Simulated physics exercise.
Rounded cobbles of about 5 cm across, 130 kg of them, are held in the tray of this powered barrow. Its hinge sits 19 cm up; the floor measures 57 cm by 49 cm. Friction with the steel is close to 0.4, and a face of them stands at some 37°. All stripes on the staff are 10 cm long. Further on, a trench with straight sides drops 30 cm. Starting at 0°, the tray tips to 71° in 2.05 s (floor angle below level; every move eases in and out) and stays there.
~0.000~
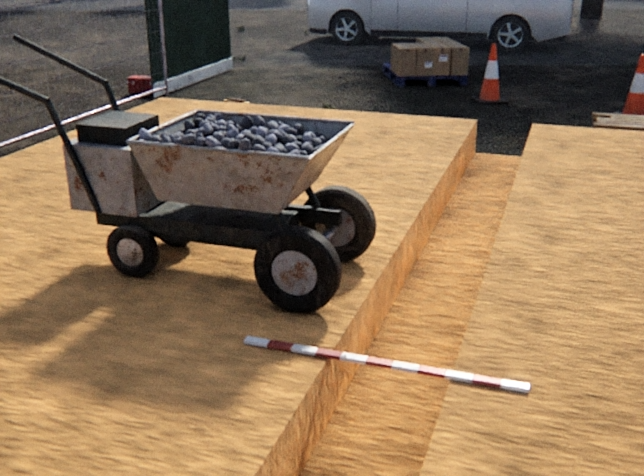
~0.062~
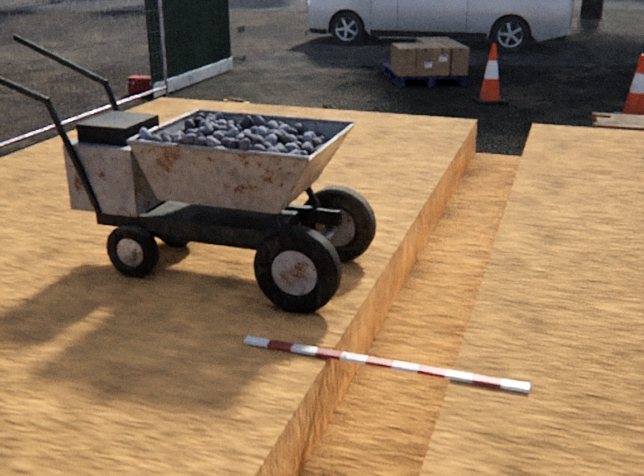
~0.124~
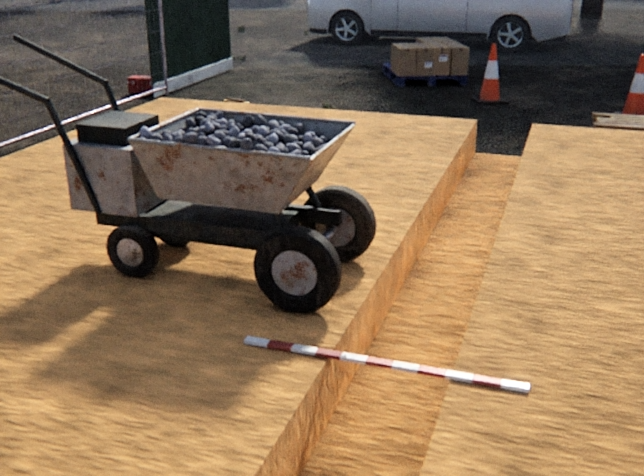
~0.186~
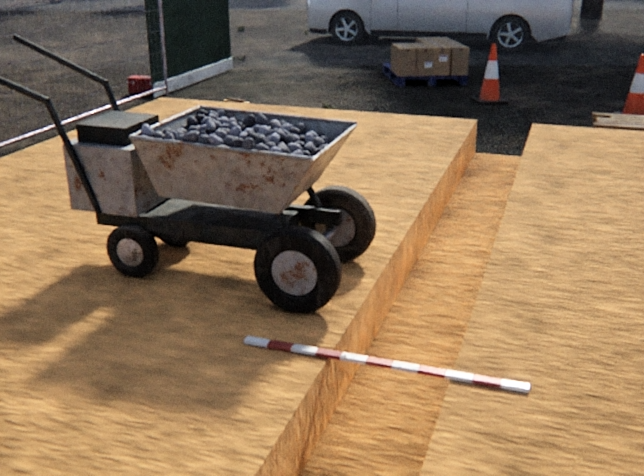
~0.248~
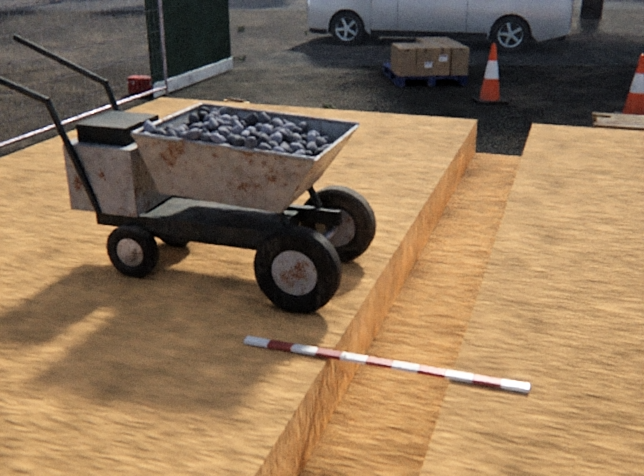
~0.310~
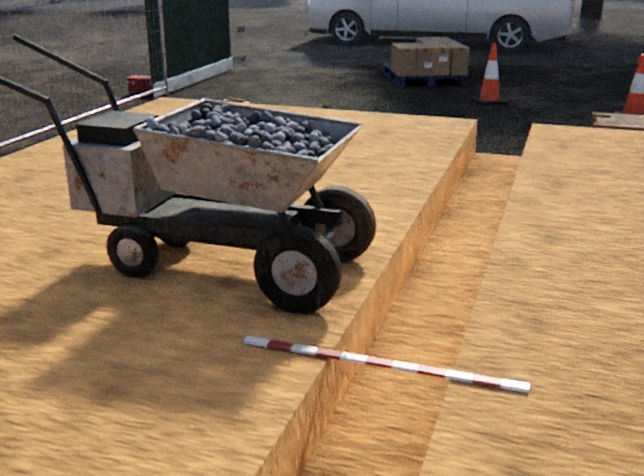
The tray of a barrow loaded with grey stones tilts slightly beside a straight-sided trench.
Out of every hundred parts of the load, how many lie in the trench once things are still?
Around 74 out of 100.
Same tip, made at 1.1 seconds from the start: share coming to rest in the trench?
Something close to 60 per cent.
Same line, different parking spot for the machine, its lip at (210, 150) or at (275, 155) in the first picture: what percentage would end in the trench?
It comes to about 80 and 100 in a hundred.
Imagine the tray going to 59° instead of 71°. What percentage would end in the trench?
Some 40 in a hundred, I'd say.
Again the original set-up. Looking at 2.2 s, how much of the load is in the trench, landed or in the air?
I'd say near 30 per cent at that time.
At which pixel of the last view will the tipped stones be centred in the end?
I'd point somewhere around (450, 342).
After 1.5 s the floor is at 60°; 97 % in the tray, 3 % in the trench; the foremost stones are at (454, 248).
After 2.2 s the floor is at 71°; 50 % in the tray, 30 % in the trench, 20 % past the trench; the foremost stones are at (583, 298).
After 2.5 s the floor is at 71°; 29 % in the tray, 44 % in the trench, 27 % past the trench; the foremost stones are at (631, 304).
After 4.4 s the floor is at 71°; 0 % in the tray, 74 % in the trench, 26 % past the trench; the foremost stones are past the picture's edge.
